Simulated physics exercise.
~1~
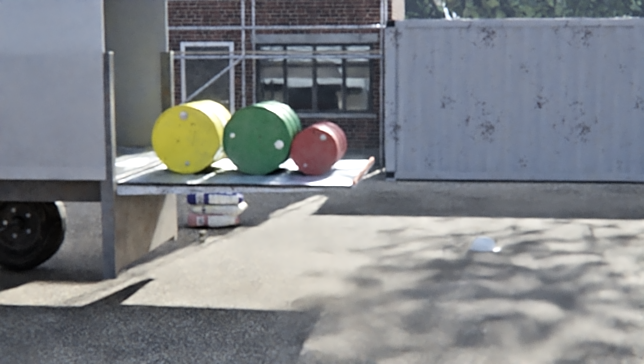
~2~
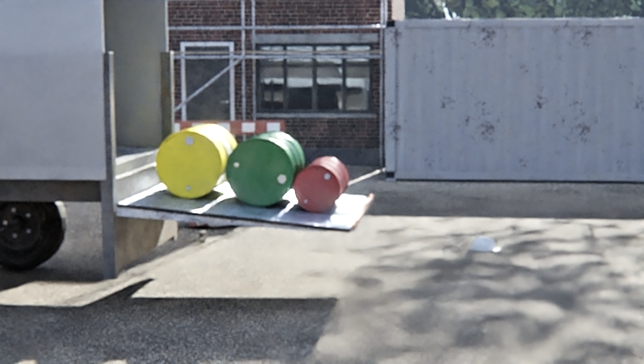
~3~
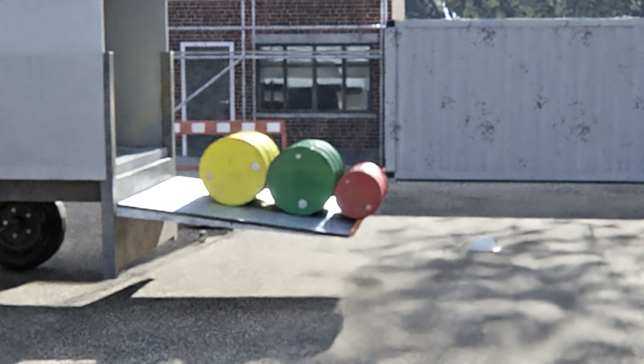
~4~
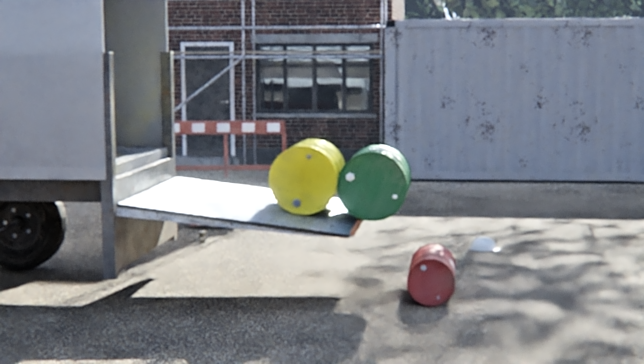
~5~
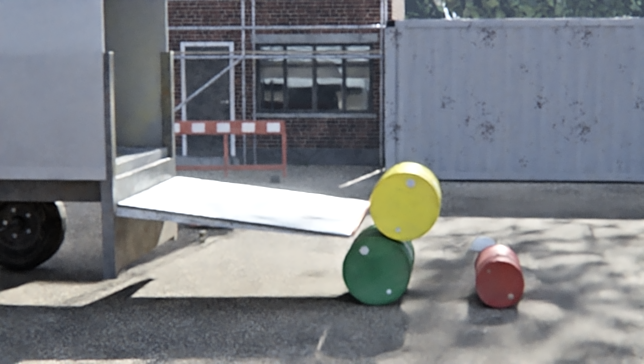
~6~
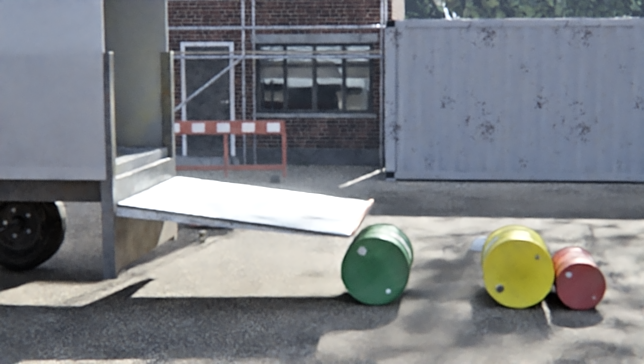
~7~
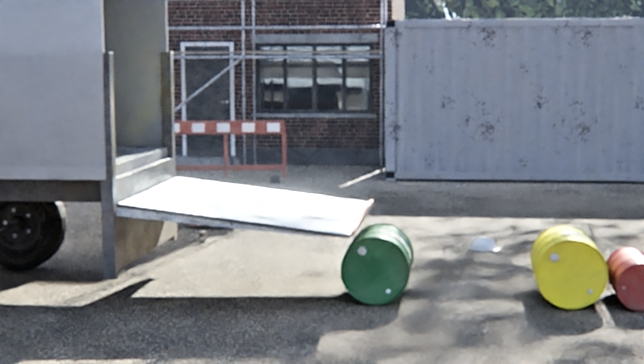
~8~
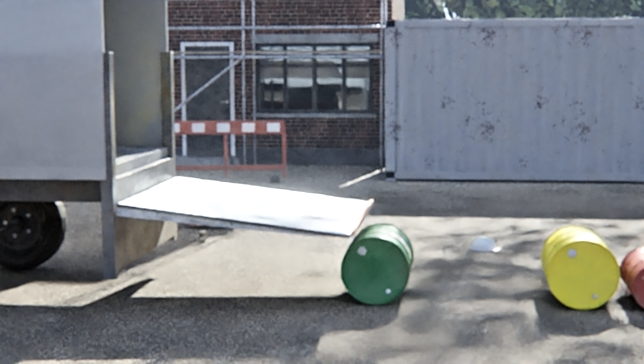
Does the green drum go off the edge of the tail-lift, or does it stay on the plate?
The green drum goes off the edge and lands on the ground just past it. The red drum leaves before it and the yellow one after, so none stays on the plate.
